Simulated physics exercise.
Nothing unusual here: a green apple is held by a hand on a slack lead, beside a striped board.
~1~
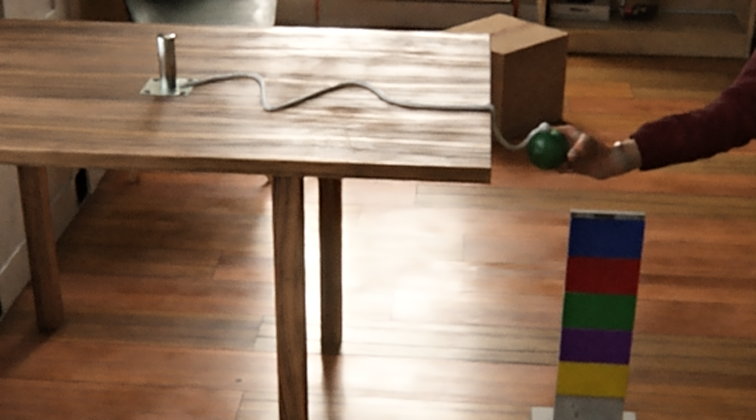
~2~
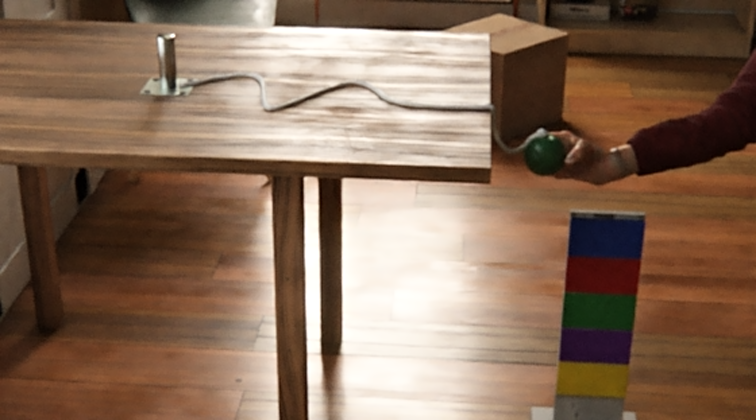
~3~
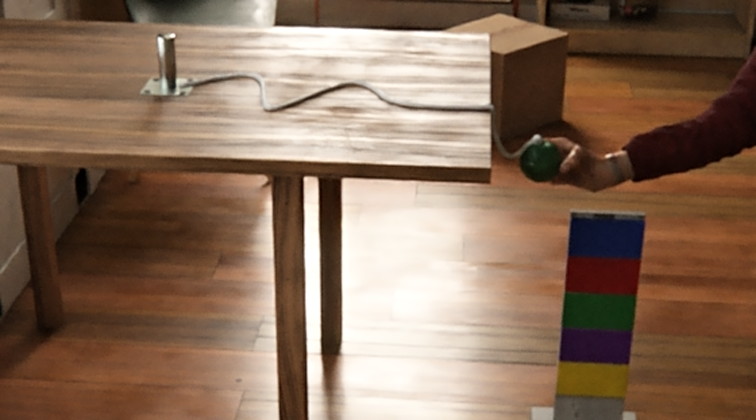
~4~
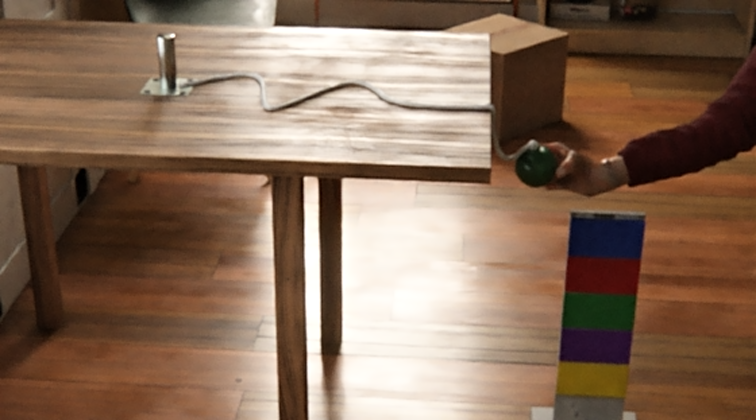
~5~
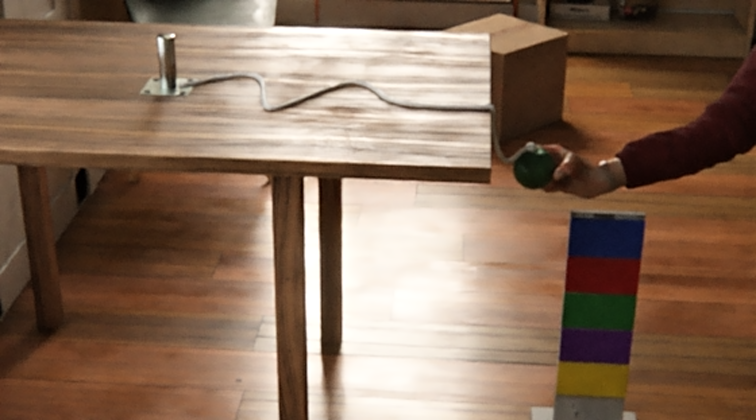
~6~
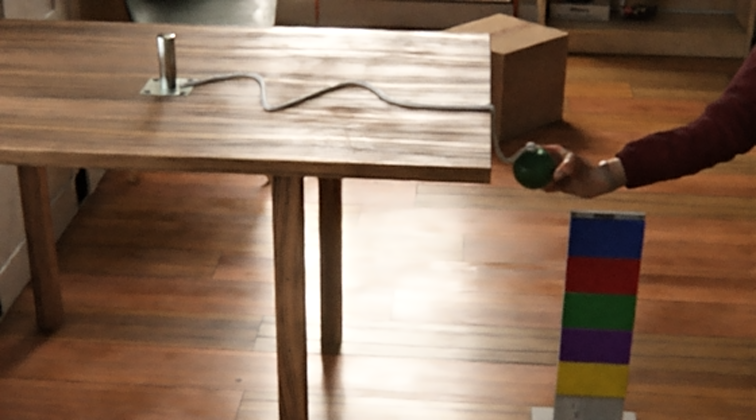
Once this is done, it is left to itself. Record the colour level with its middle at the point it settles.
Colour at middle: Purple.
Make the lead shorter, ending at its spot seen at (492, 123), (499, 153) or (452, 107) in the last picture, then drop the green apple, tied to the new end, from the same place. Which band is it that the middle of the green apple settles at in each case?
First cut: Red; second: Green; third: Blue.
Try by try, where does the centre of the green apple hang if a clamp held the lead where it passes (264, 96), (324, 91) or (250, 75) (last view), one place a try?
The three spots are (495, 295), (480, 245) and (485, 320), in that order.
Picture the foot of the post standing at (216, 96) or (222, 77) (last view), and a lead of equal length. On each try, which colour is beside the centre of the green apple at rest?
Result 1: Yellow. Result 2: Yellow.
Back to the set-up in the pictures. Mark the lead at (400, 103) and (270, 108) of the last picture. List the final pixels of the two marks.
(487, 160) and (358, 96), approximately.
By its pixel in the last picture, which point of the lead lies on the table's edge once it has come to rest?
It's the one at (371, 87).
Soon after, apple near (464, 310); level with green.
Then, apple near (499, 336); level with purple.
At rest, apple near (476, 335); level with purple. The lead holds its middle at purple.
